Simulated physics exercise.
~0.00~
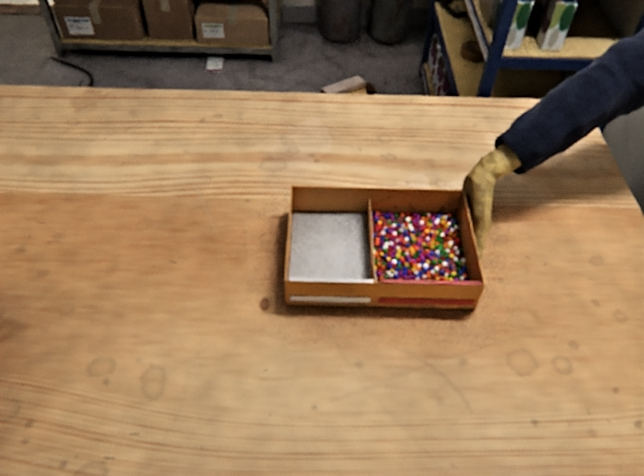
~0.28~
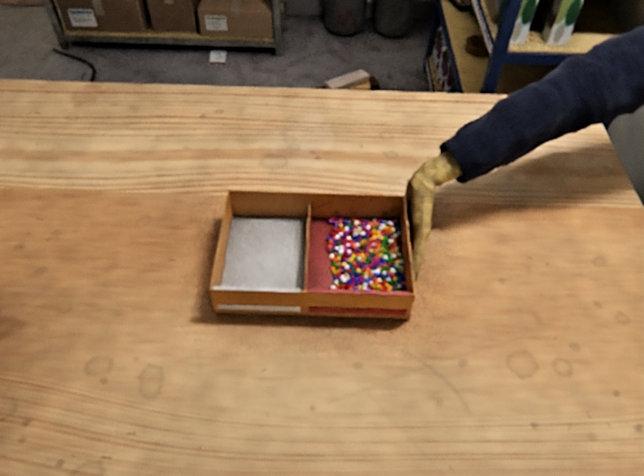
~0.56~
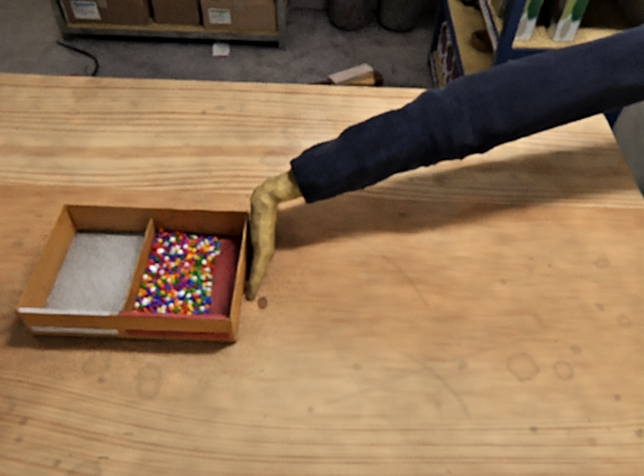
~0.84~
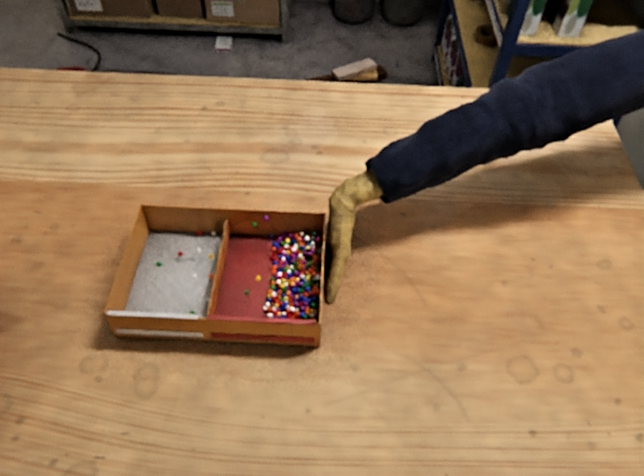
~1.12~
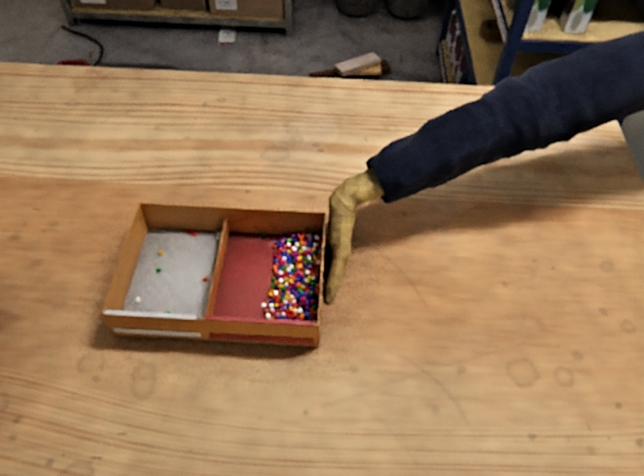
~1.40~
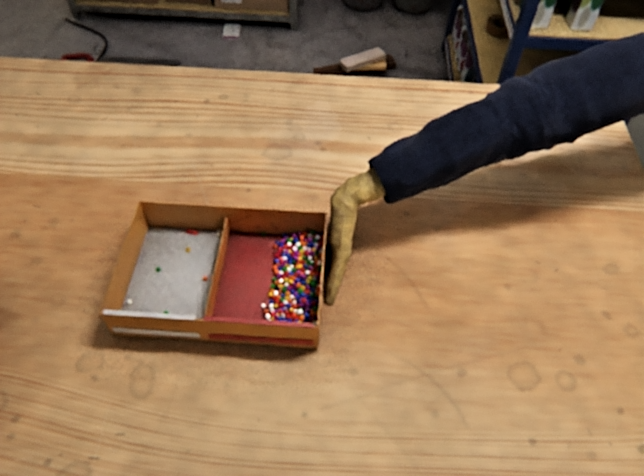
On a wooden workbench, a gloved hand slides a divided tray of colourful beads left, then right, leaving a few beads across the divider.
